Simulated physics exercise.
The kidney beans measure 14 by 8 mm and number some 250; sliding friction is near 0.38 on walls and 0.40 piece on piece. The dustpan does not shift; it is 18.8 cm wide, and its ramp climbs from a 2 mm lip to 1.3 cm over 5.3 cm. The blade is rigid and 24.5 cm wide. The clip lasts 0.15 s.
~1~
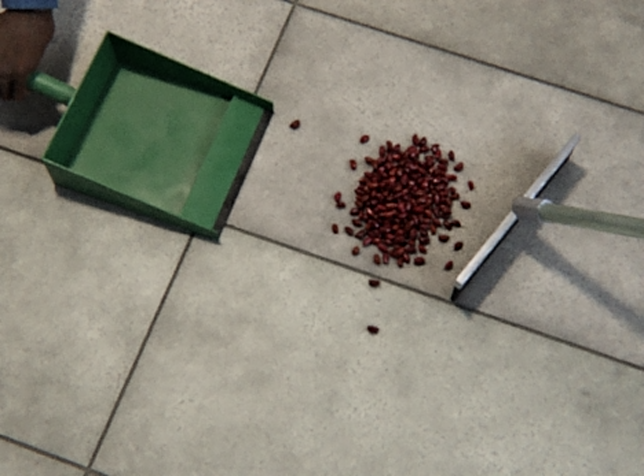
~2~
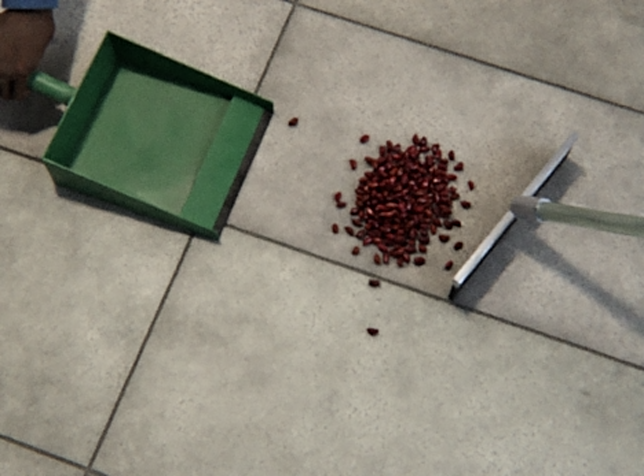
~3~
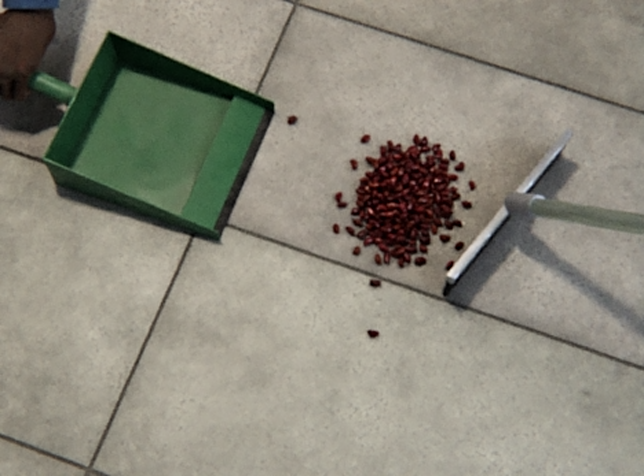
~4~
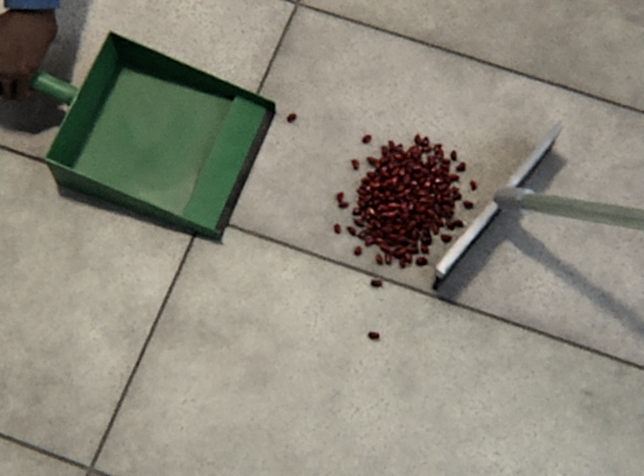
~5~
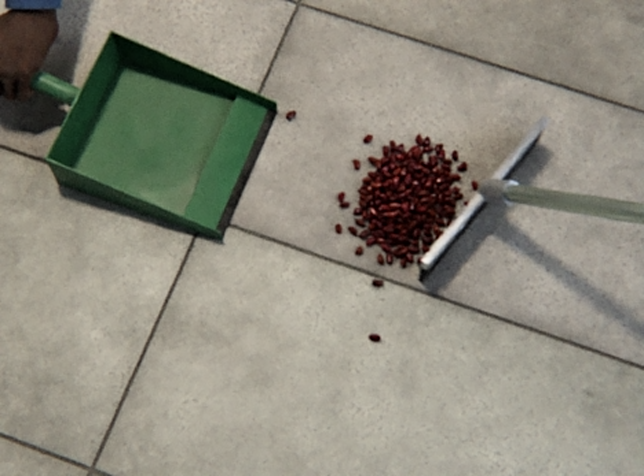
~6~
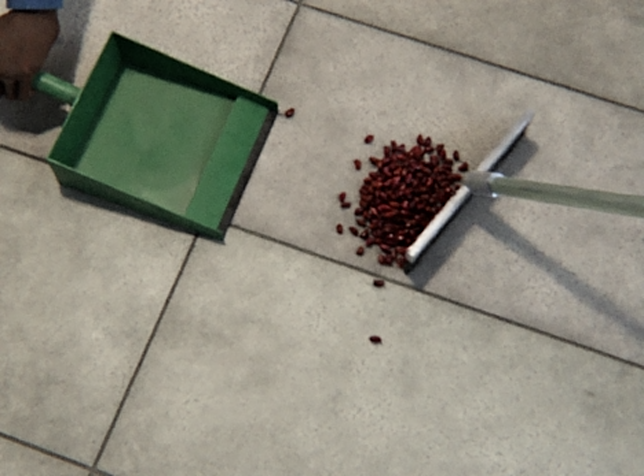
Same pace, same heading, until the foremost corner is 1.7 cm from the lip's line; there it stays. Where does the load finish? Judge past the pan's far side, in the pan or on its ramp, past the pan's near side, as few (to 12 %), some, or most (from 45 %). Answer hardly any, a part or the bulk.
Past the pan's far side: A part; in the pan or on its ramp: A part; past the pan's near side: Hardly any.
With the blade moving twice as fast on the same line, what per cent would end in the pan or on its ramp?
It would be near 35 per cent.
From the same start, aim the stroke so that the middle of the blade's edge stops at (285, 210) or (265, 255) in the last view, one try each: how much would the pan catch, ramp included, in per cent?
Some 5 and 0 per cent.
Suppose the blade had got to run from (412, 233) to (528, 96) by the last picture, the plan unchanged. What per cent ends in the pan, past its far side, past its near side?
Pan 10, far 60, near 5.
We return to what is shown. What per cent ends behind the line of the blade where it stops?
About 5 per cent.
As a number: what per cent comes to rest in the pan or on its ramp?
Some 20 per cent.
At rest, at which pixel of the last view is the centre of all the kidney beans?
Near (278, 123).
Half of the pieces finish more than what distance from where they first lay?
Roughly 20 cm.
Then, 0.15 s after the last picture, middle of the blade 15 cm from the lip; 0 % over the lip, far side 25 %, near side 0 %.
Then, 0.25 s after the last picture, middle of the blade 8 cm from the lip; 0 % over the lip, far side 35 %, near side 0 %.
Then, 0.49 s after the last picture, middle of the blade 6 cm from the lip; 20 % over the lip, far side 40 %, near side 0 %.
In the end, far side 40 %, pan 20 %, near side 0 %, in front of the lip or behind the blade 40 %.
